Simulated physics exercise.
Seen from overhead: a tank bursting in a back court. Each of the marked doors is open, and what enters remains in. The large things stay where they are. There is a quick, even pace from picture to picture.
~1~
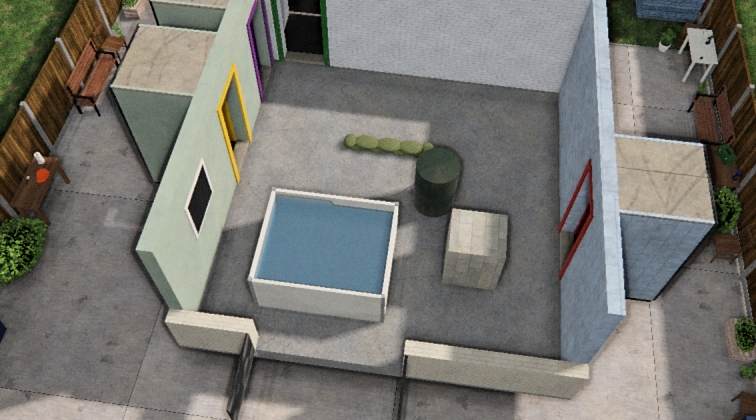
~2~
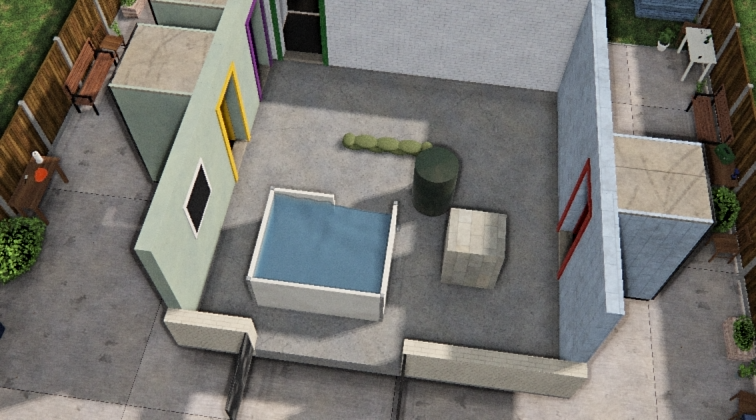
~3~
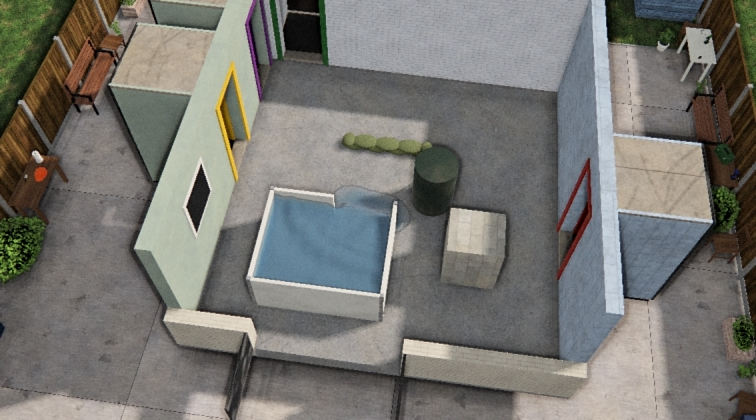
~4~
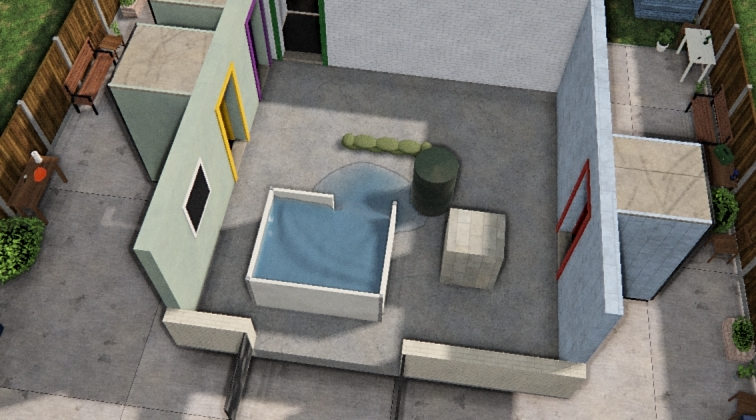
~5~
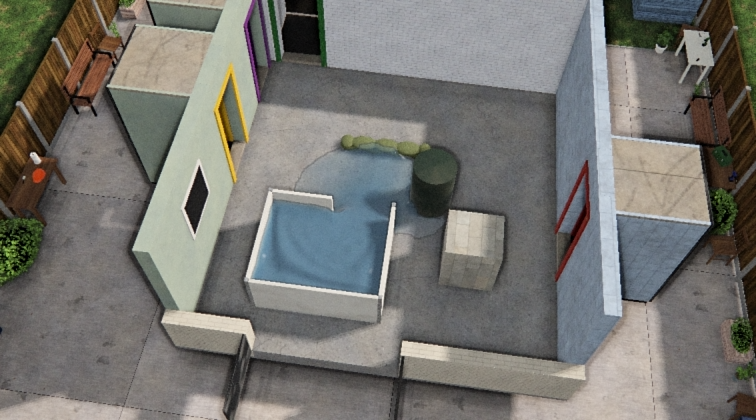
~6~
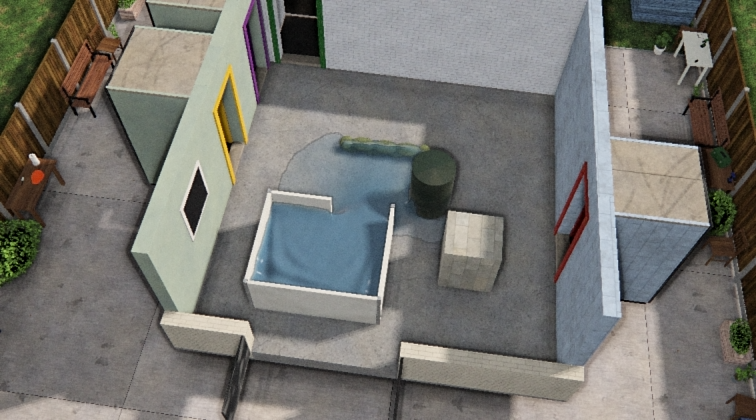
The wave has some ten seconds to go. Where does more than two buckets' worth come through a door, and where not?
My prediction: The yellow door lets too much in there; the purple door lets too much in there; the green door lets too much in there; the red door lets in little enough there.
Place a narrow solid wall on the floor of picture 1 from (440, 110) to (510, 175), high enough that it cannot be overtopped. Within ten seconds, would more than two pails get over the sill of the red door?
Looking at each in turn, red door overshoots the limit.
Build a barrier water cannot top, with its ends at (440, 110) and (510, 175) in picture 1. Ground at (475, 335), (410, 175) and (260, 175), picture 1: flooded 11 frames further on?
Taking the points in turn, they are high and dry, inundated and high and dry.
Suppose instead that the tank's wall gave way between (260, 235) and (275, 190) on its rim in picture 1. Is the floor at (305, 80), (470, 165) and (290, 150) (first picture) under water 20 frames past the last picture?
Log: Point 1 inundated; point 2 unreached; point 3 inundated.
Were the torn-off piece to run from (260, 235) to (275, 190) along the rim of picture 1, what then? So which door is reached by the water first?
The door marked yellow is first in line.
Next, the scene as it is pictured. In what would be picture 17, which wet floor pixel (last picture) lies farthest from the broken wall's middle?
About (547, 99).
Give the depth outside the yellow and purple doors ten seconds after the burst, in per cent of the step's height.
In turn 100 and 90 per cent.
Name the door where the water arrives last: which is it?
My answer: The red door.
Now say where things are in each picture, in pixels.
The first picture shows the tank at (326, 243) is whole and still.
In the second picture, water pours out on the tank's far side and has run to (397, 229).
In the third picture, the front is at (343, 190), out from the gap on the tank's far side.
In the fourth picture, the front is at (363, 165), out from the gap on the tank's far side.
In the fifth picture, water pours out on the tank's far side and has run to a hidden place.
In the sixth picture, water pours out on the tank's far side and has run to (334, 136).
A moment on, water covers 40 % of the floor; the yellow door wet at the sill, nothing in, the purple door not reached, the green door not reached, the red door not reached.
Next, water covers 65 % of the floor; the yellow door wet at the sill, nothing in, the purple door under two buckets in, the green door under two buckets in, the red door wet at the sill, nothing in.
Then, water covers 70 % of the floor; the yellow door under two buckets in, the purple door over two buckets in, the green door over two buckets in, the red door wet at the sill, nothing in.
Later, water covers 85 % of the floor; the yellow door over two buckets in, the purple door far over two buckets in, the green door far over two buckets in, the red door under two buckets in.
In the end, water covers 95 % of the floor; the yellow door over two buckets in, the purple door far over two buckets in, the green door far over two buckets in, the red door under two buckets in.
